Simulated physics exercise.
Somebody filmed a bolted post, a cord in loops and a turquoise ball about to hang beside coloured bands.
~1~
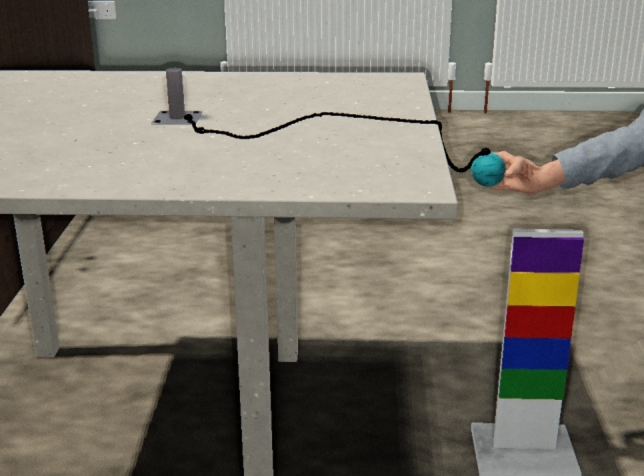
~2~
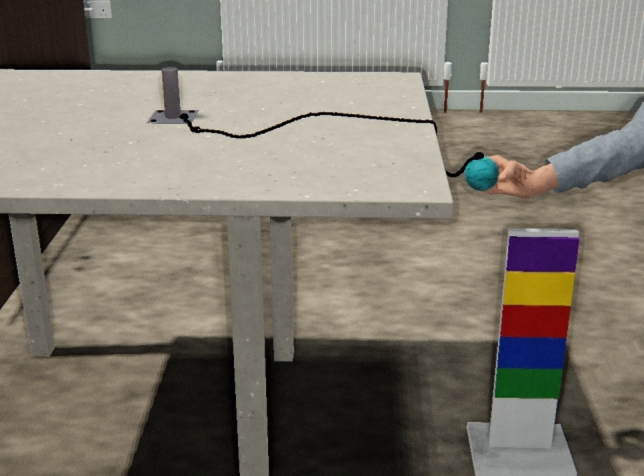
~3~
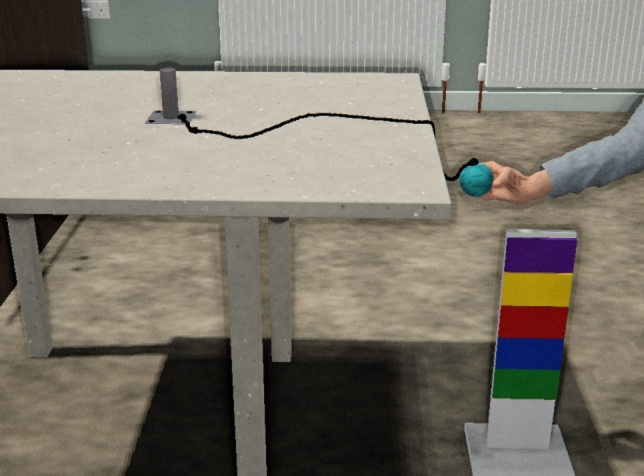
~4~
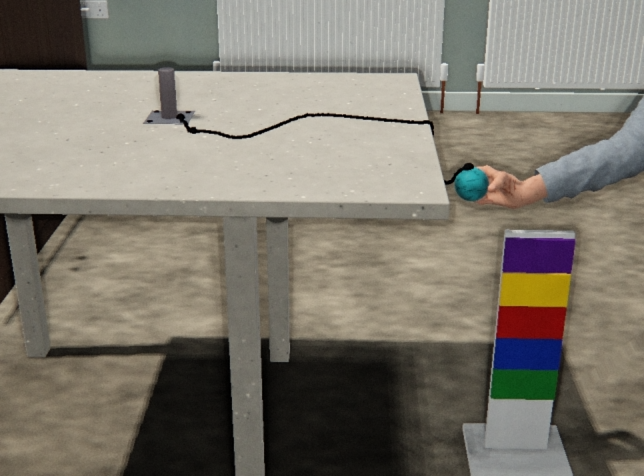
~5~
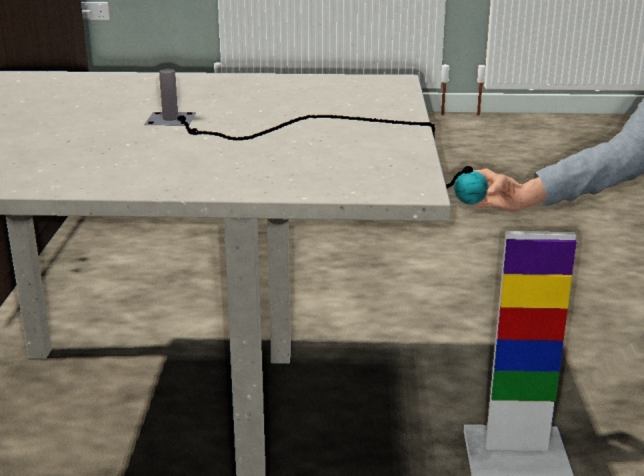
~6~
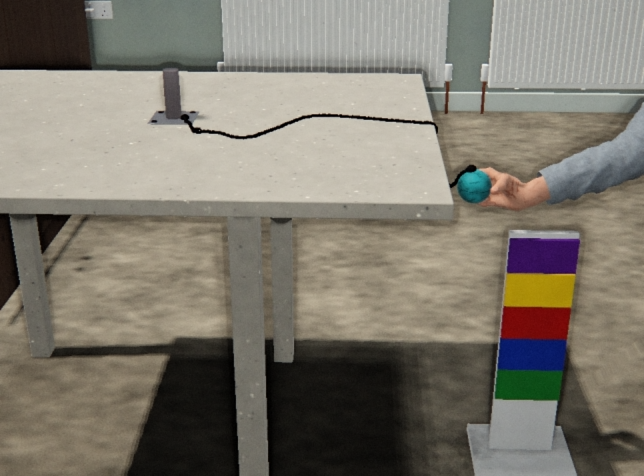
A hand holding a turquoise ball tied to a dark cord beside a table, lowering it slightly near a colour-banded stand.
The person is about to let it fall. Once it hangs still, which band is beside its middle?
The red one.
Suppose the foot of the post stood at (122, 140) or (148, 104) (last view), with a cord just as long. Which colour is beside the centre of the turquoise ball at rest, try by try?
One after the other, yellow; yellow.
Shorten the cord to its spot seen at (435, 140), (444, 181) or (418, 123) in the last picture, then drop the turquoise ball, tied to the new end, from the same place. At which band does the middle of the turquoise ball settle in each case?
One after the other, purple; yellow; above them all.
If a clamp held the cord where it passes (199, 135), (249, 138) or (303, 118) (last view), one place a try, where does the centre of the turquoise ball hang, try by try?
In that order: (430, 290), (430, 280) and (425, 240).
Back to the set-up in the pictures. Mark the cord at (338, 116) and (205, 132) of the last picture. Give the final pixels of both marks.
They go to (425, 133) and to (255, 122).
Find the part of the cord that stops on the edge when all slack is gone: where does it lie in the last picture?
That spot is around (350, 117).
Soon after, ball near (459, 319); level with red.
Then, ball near (405, 320); level with red.
Further on, ball near (438, 322); level with red.
At rest, ball near (428, 325); level with red. The cord holds its middle at red.
